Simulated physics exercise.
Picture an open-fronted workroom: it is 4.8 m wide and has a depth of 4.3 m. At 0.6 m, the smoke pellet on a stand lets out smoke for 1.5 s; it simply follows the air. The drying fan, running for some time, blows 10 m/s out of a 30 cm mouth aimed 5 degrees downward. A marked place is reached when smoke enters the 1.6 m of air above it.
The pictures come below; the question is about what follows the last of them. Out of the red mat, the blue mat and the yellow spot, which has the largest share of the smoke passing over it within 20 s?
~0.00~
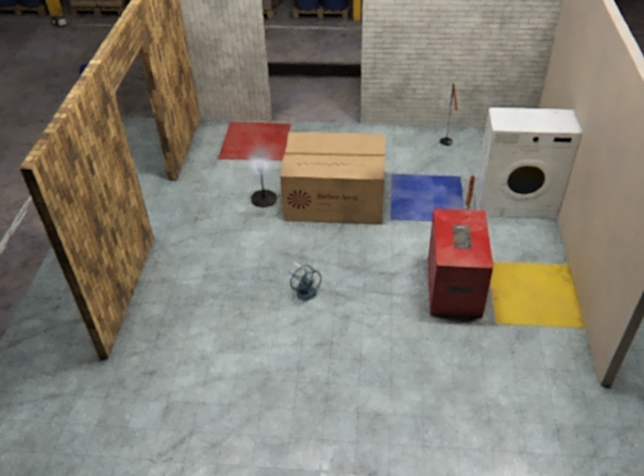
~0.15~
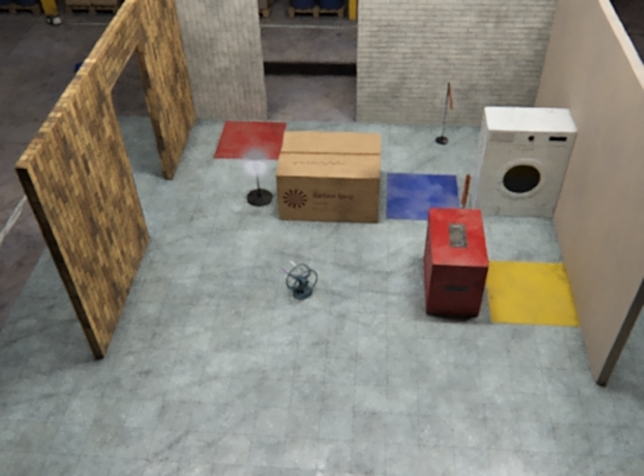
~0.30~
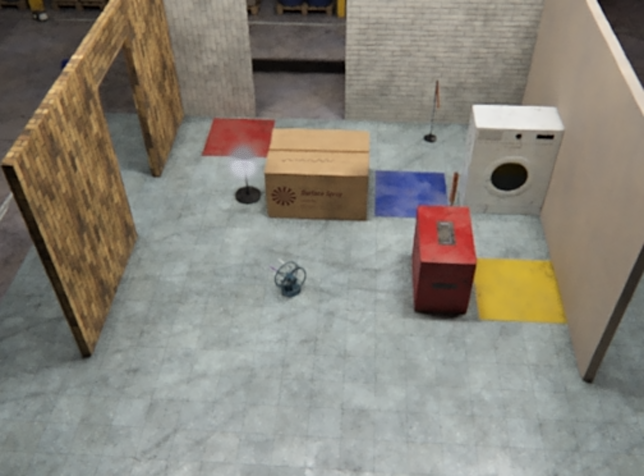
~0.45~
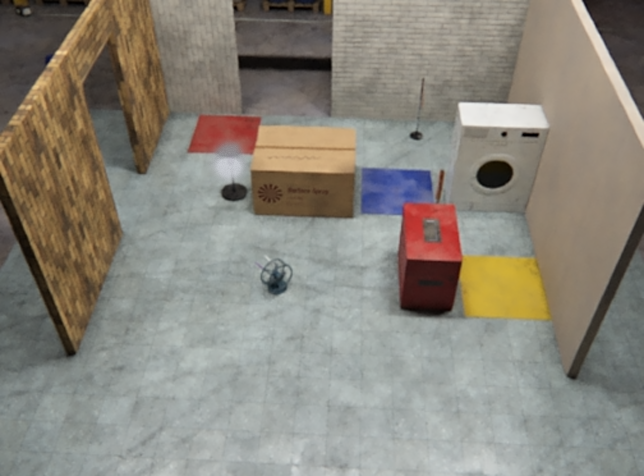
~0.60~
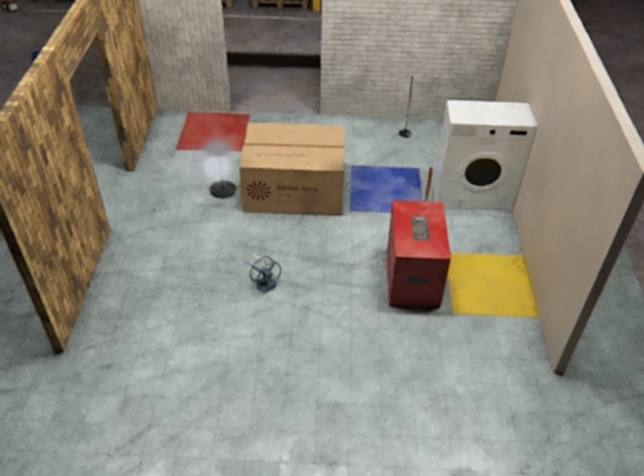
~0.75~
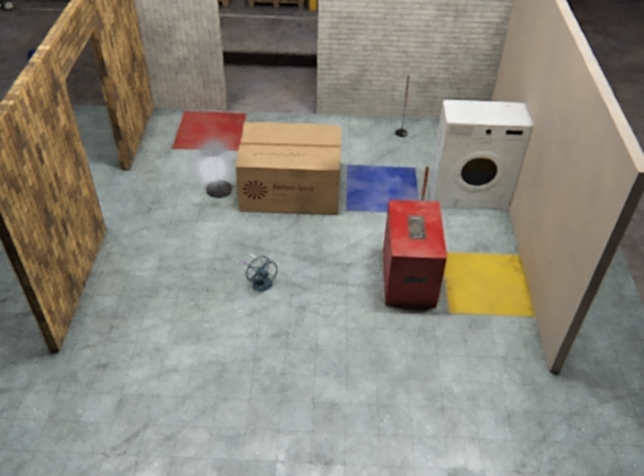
The red one.
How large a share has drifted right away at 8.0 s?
About 40 per cent.
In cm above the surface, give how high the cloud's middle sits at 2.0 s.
Somewhere near 20 cm high.
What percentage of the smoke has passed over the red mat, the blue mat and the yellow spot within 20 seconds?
About 90 per cent red, 10 per cent blue and 5 per cent yellow.
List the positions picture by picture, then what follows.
In the first picture, the smoke is thickest near (260, 161), the smoke pellet on a stand stands at (261, 169) and the drying fan is at (306, 281).
In the second picture, the smoke is thickest near (255, 163), the blue mat is centred on (423, 196), the red mat is centred on (251, 140) and the yellow spot is centred on (530, 292).
In the third picture, the smoke is thickest near (243, 162), a ribbon ends at (452, 203) and a ribbon ends at (438, 109).
In the fourth picture, the smoke is thickest near (228, 161), the top of a large carton is at (305, 148) and the top of a packing case is at (432, 230).
In the fifth picture, the smoke is thickest near (217, 160).
In the sixth picture, the smoke is thickest near (213, 161) and a ribbon ends at (422, 197).
By 2.0 s, 0 % has passed over the blue mat, 15 % over the red mat and 0 % over the yellow spot; 0 % has left the area, and the middle of the rest is near (210, 166).
By 4.0 s, 0 % has passed over the blue mat, 83 % over the red mat and 0 % over the yellow spot; 7 % has left the area, and the middle of the rest is near (250, 83).
By 8.0 s, 0 % has passed over the blue mat, 88 % over the red mat and 0 % over the yellow spot; 41 % has left the area, and the middle of the rest is near (425, 50).
By 20.0 s, 11 % has passed over the blue mat, 89 % over the red mat and 6 % over the yellow spot; 75 % has left the area, and the middle of the rest is near (415, 102).
